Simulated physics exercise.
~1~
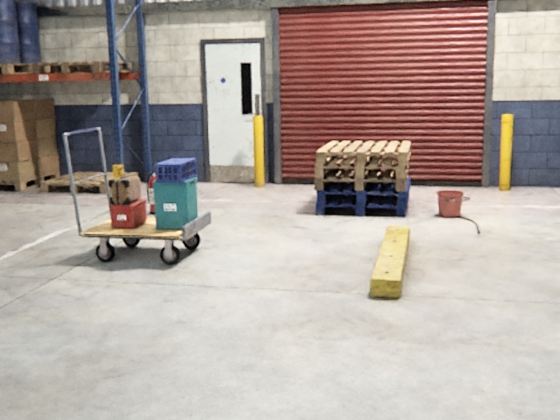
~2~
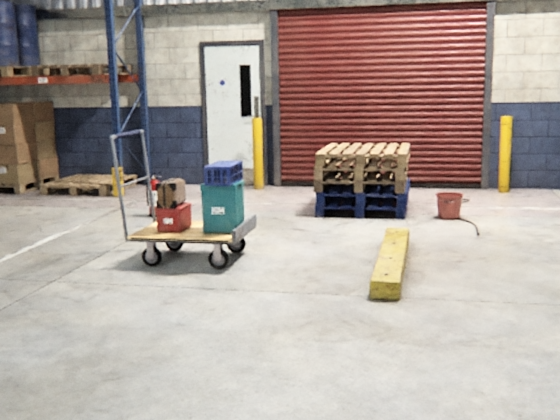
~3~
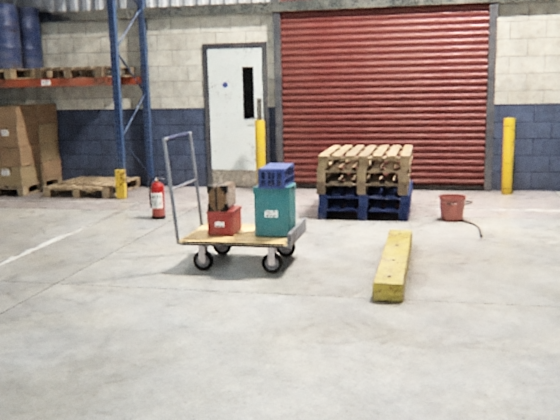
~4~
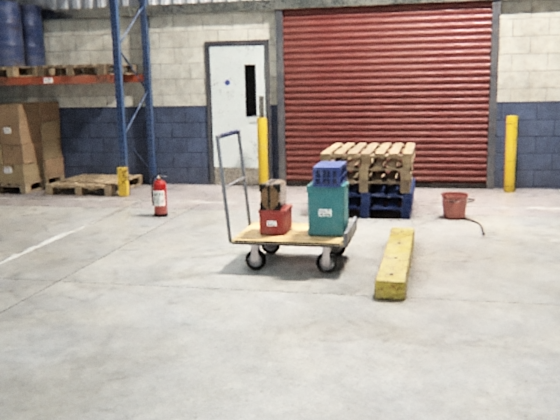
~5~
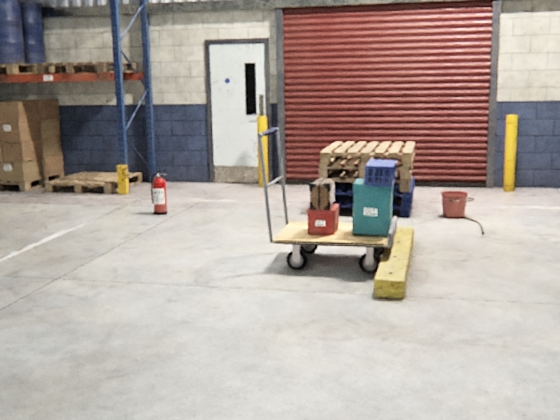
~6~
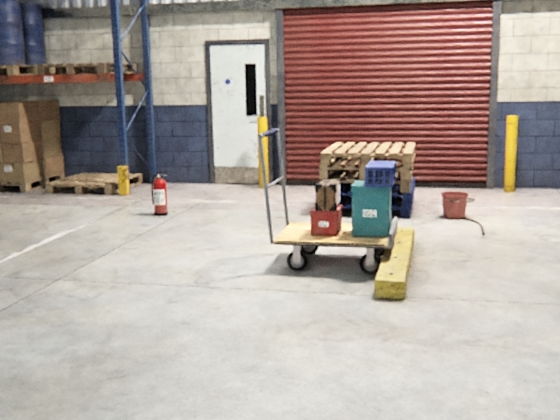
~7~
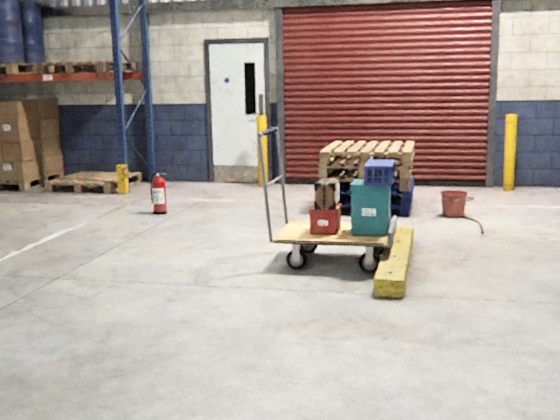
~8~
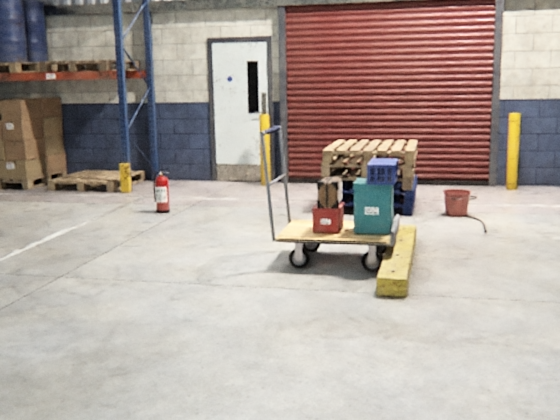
At the start, a flat trolley with an upright handle stands at the left of a warehouse floor, carrying a red tote, a brown case, a teal tote and a blue crate. It rolls steadily to the right, with nobody in view pushing it, and a red fire extinguisher comes into sight behind it. The trolley passes in front of the stacked pallets and nears a yellow kerb lying on the concrete. Its front wheels meet the kerb and it stops abruptly, its deck level. The load barely shifts, and all four items remain aboard as the trolley rests against the kerb.
